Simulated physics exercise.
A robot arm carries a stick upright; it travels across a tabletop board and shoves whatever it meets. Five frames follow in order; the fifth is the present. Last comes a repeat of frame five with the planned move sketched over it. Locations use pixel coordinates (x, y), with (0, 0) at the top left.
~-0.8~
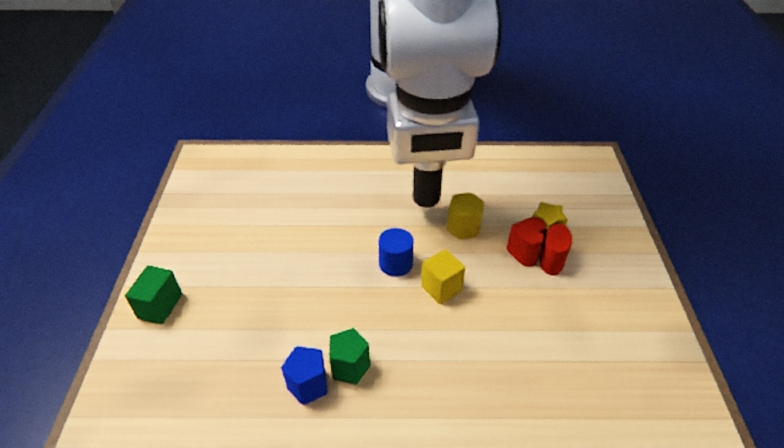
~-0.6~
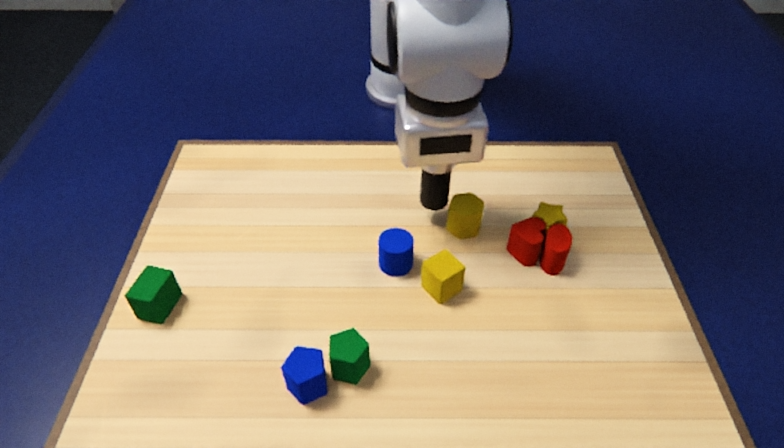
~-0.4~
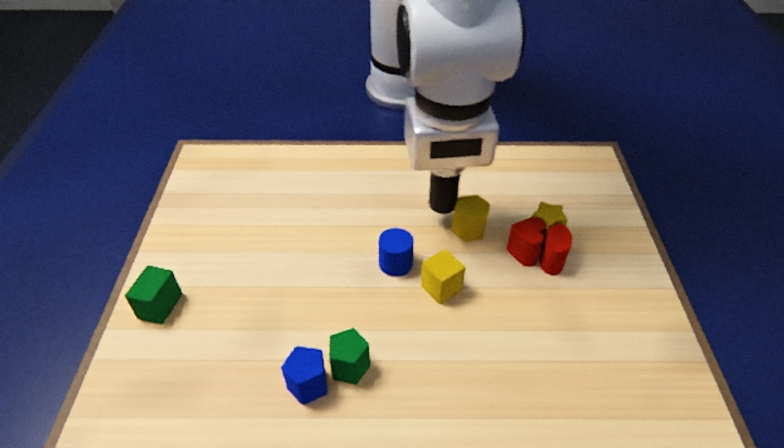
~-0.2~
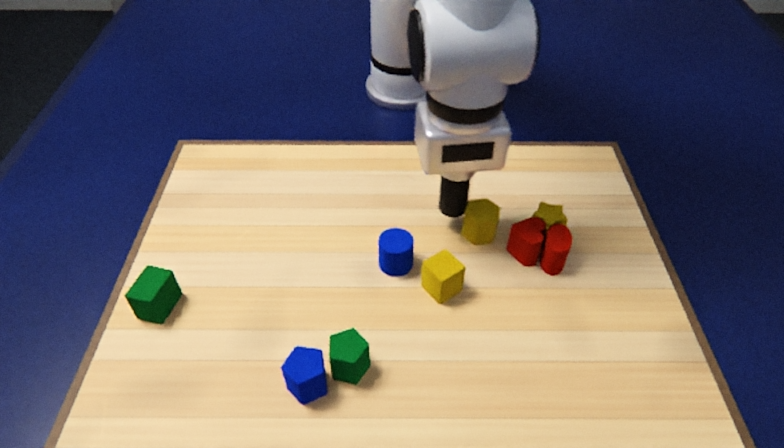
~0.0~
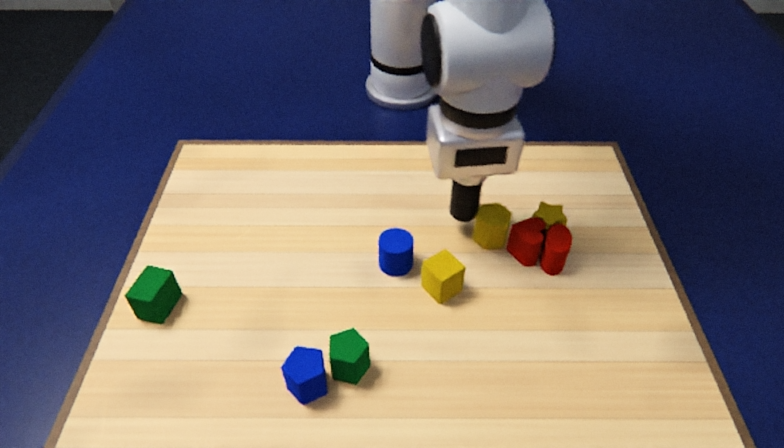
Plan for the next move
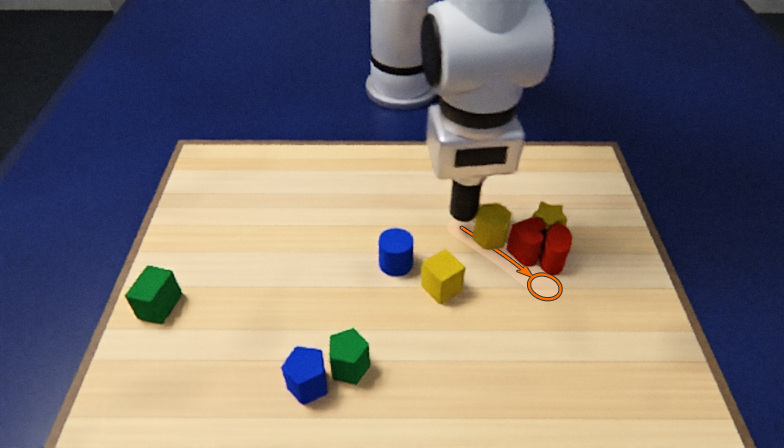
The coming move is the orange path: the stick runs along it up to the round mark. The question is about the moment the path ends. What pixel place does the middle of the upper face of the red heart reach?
That would be at about pixel (620, 264).
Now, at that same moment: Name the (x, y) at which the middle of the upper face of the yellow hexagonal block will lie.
Somewhere near (589, 269).
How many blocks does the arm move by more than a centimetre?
3 or more blocks.
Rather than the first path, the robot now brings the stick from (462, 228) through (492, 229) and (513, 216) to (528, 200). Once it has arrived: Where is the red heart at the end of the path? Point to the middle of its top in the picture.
That would be at about pixel (548, 241).
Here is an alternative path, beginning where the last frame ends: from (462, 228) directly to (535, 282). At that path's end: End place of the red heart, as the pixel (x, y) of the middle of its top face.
The centre of its top will be at (610, 264).
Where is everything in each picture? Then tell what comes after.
The first picture shows tip of the stick (426, 199), middles of tops, yellow hexagonal block (467, 203), red heart (531, 229), yellow star-shaped block (551, 212), red elliptical block (559, 237).
The second picture shows stick (434, 202), nothing pushed.
The third picture shows stick (443, 205), yellow hexagonal block (473, 205).
The fourth picture shows stick (452, 209), yellow hexagonal block (483, 209).
The fifth picture shows stick (463, 213), yellow hexagonal block (494, 214), red heart (531, 229), yellow star-shaped block (551, 212), red elliptical block (559, 237).
The line goes from (462, 228) via (503, 254), ending at (545, 287).
What follows on the original path. One third of the way, stick (492, 231); yellow hexagonal block (523, 234), turned 15° clockwise; red heart (554, 245), turned 30° anticlockwise; red elliptical block (578, 241), turned 30° anticlockwise.
Two thirds of the way, stick (521, 251); yellow hexagonal block (556, 252); red heart (589, 257), turned 45° anticlockwise; red elliptical block (609, 247), turned 45° anticlockwise.
At the end, stick (549, 273); yellow hexagonal block (589, 269), turned 25° anticlockwise; red heart (620, 264), turned 70° anticlockwise; yellow star-shaped block unmoved; red elliptical block (628, 248), turned 70° anticlockwise.
